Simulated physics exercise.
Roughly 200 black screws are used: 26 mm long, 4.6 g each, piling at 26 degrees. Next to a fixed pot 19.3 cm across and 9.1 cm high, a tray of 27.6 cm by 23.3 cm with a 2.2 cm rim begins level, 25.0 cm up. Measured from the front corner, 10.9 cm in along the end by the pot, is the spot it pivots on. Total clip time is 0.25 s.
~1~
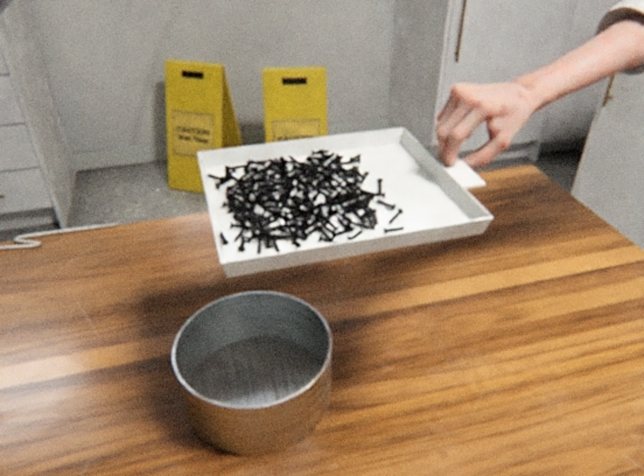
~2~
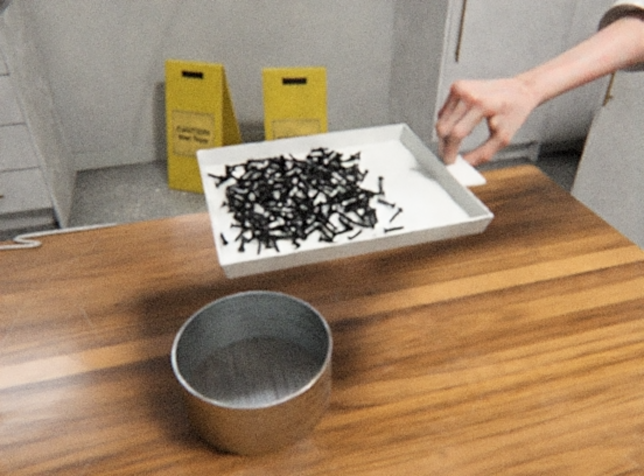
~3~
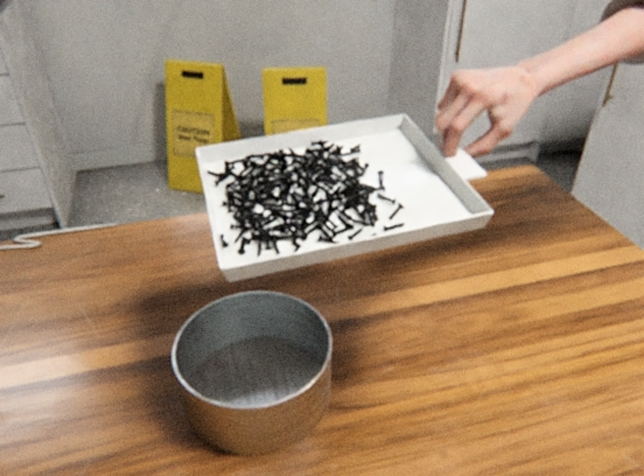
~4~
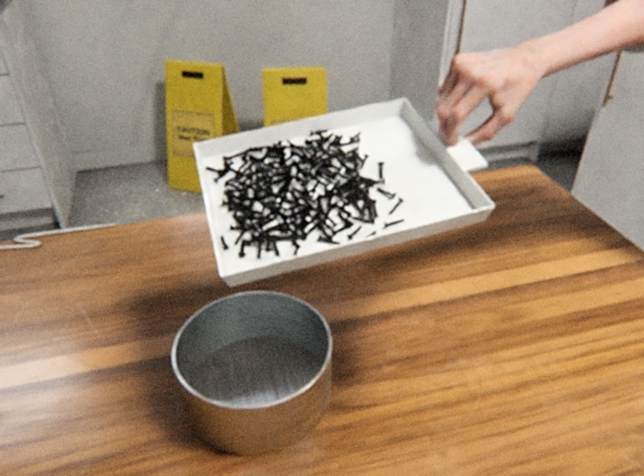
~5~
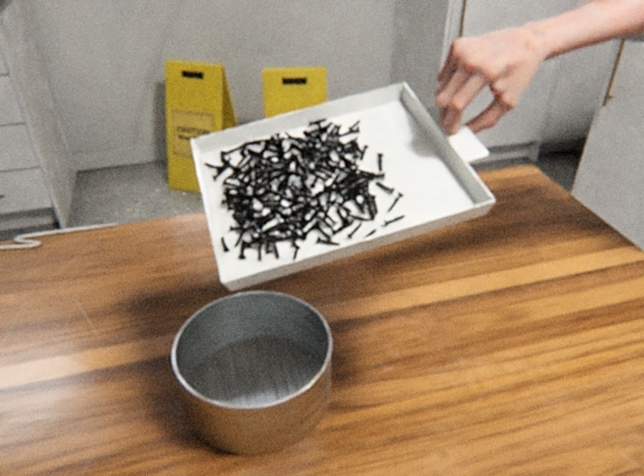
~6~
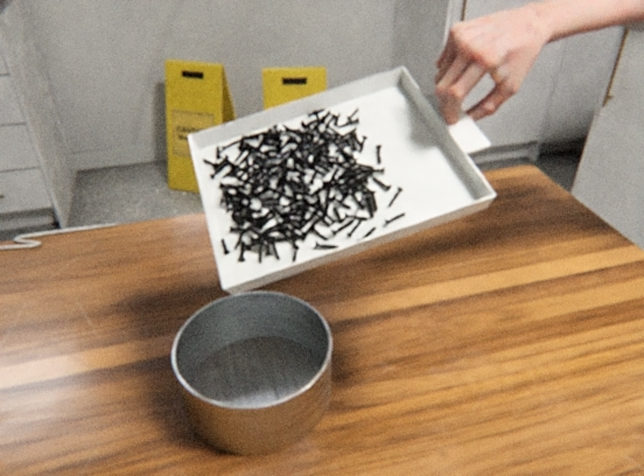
A hand gradually tilts a white tray of black screws toward its left front corner.
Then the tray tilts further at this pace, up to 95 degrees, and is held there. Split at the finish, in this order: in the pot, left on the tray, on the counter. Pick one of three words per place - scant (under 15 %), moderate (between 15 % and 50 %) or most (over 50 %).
My call is pot: Most, tray: Scant, counter: Scant.
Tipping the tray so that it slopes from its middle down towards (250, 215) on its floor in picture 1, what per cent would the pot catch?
Near 45 percent, give or take.
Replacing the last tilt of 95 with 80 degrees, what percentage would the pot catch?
Roughly 85 percent.
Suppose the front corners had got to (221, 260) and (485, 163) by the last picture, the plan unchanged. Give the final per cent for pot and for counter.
Split: Pot = 35, counter = 65.
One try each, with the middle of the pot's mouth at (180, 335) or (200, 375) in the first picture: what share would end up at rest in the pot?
About 15 and 85 per cent.
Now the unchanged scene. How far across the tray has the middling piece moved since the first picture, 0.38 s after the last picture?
Displacement on the tray: About 9 cm.
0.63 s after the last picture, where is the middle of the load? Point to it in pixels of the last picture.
By then the middle of the load sits around (252, 296).
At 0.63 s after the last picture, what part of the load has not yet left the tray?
Estimate: Near 60 in a hundred.
Then, 0.38 s after the last picture, tilt 56 degrees; the tray holds 100 %, the pot 0 %.
Then, 0.63 s after the last picture, tilt 81 degrees; the tray holds 60 %, the pot 20 %.
Then, 0.99 s after the last picture, tilt 95 degrees; the tray holds 0 %, the pot 90 %.
In the end, pot 95 %, tray 0 %, counter 5 %.
